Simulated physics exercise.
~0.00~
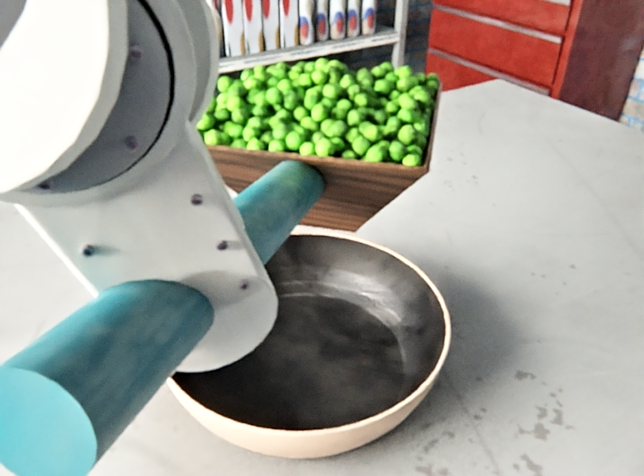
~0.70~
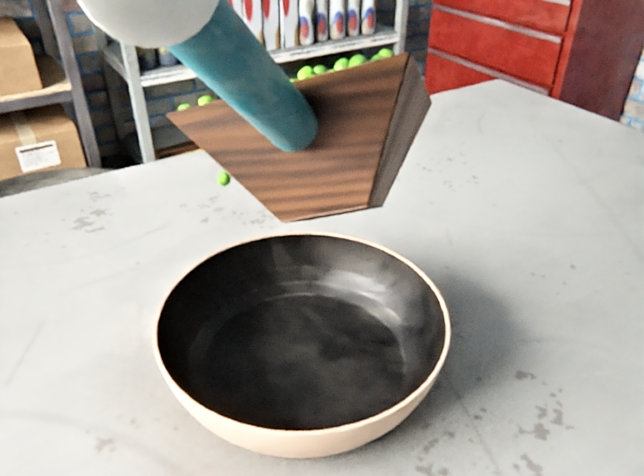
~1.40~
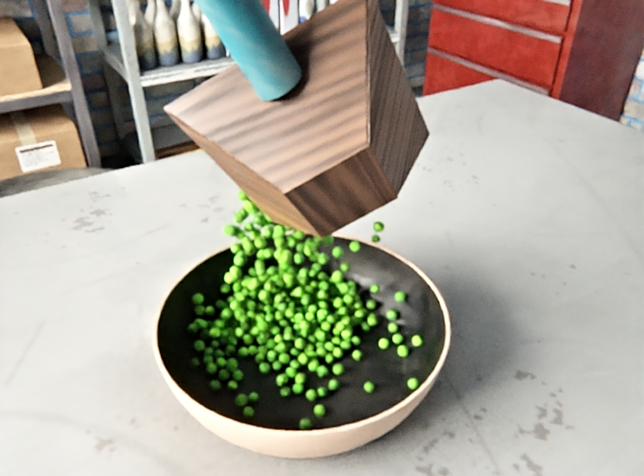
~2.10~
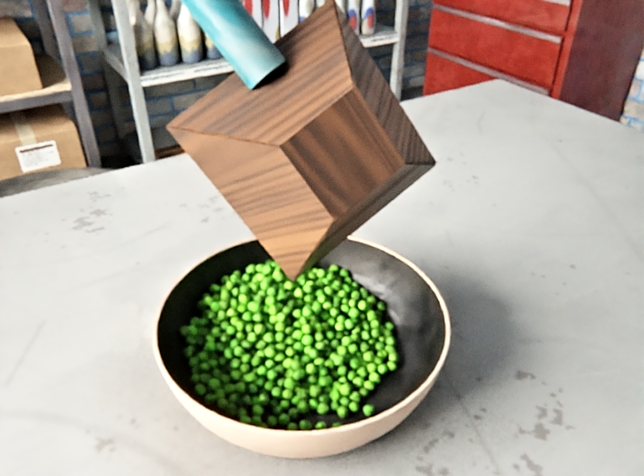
Robot arm tipping a flared wooden scoop of green peas over a dark pan, the peas pouring down and settling inside it.
